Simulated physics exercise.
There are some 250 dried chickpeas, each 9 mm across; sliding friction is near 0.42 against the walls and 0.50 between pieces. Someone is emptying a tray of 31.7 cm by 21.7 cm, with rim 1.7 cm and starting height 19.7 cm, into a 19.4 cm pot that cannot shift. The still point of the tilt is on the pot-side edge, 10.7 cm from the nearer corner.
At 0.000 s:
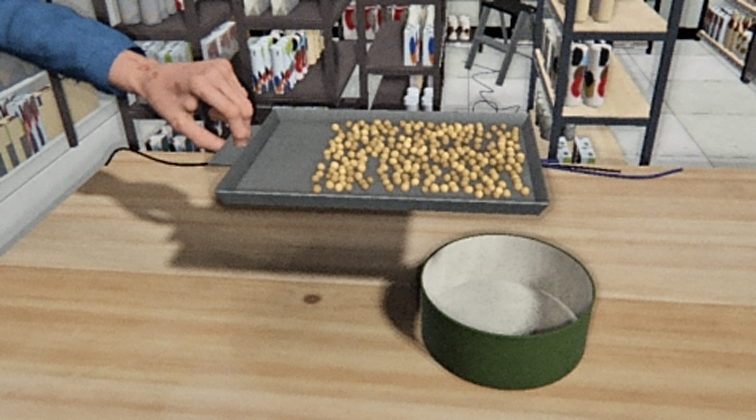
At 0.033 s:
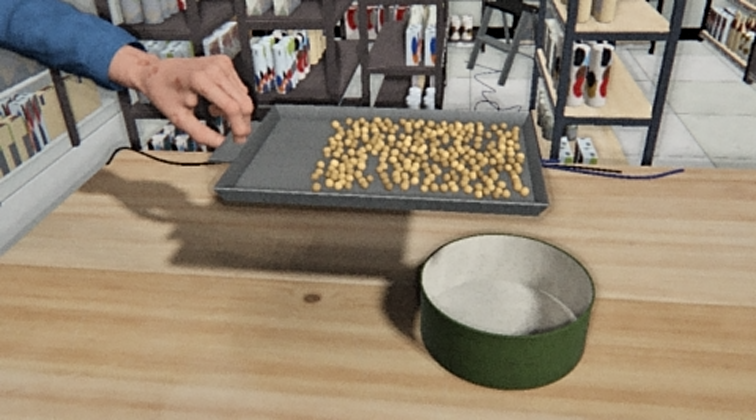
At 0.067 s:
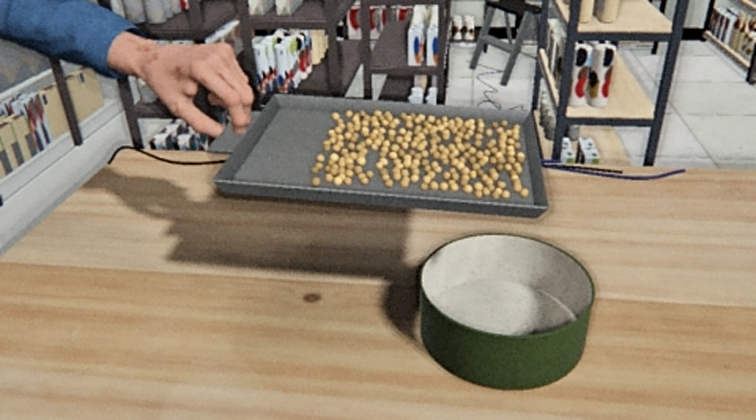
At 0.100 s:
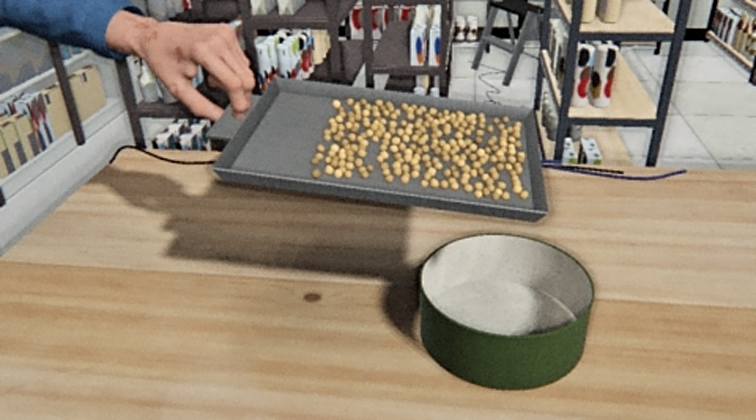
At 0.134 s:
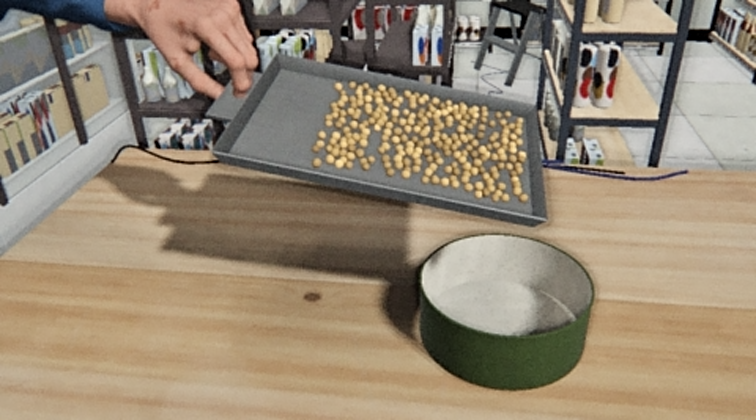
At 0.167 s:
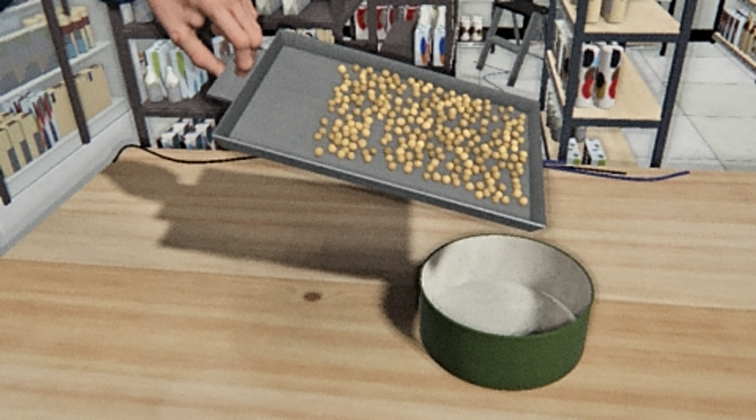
In a room lined with shelves of goods, a hand at the left holds a gray tray of dried chickpeas level above a wooden table, near an empty green pot. The hand then raises the tray's left side, gradually at first and then faster, leaving it slanting down to the right.
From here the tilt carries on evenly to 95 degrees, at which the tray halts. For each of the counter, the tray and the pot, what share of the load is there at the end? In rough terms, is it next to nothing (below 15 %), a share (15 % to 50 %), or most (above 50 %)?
Roughly: Counter: Next to nothing, tray: Next to nothing, pot: Most.
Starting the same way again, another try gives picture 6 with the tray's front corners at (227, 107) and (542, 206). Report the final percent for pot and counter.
You'd end with pot at 35 and counter at 65.
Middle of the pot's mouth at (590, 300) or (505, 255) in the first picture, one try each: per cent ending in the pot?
I'd say close to 90 percent for the first spot and 40 percent for the second.
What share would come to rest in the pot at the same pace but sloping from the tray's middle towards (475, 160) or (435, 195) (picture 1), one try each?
Roughly 20 % for the first direction, roughly 90 % for the second.
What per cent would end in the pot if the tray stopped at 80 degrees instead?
Result: Close to 90 %.
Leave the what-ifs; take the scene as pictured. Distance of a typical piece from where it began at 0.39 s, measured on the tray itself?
5 cm.
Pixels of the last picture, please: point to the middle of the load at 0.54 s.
Approximately (520, 231) in the final picture.
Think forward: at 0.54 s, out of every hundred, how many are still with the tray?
Value: About 65%.
Then, at 0.39 s, tilt 58 degrees; the tray holds 100 %, the pot 0 %.
After 0.54 s, tilt 85 degrees; the tray holds 65 %, the pot 5 %.
After 0.81 s, tilt 95 degrees; the tray holds 0 %, the pot 95 %.
By 1.5 s all is still; counter 5 %, tray 0 %, pot 95 %.
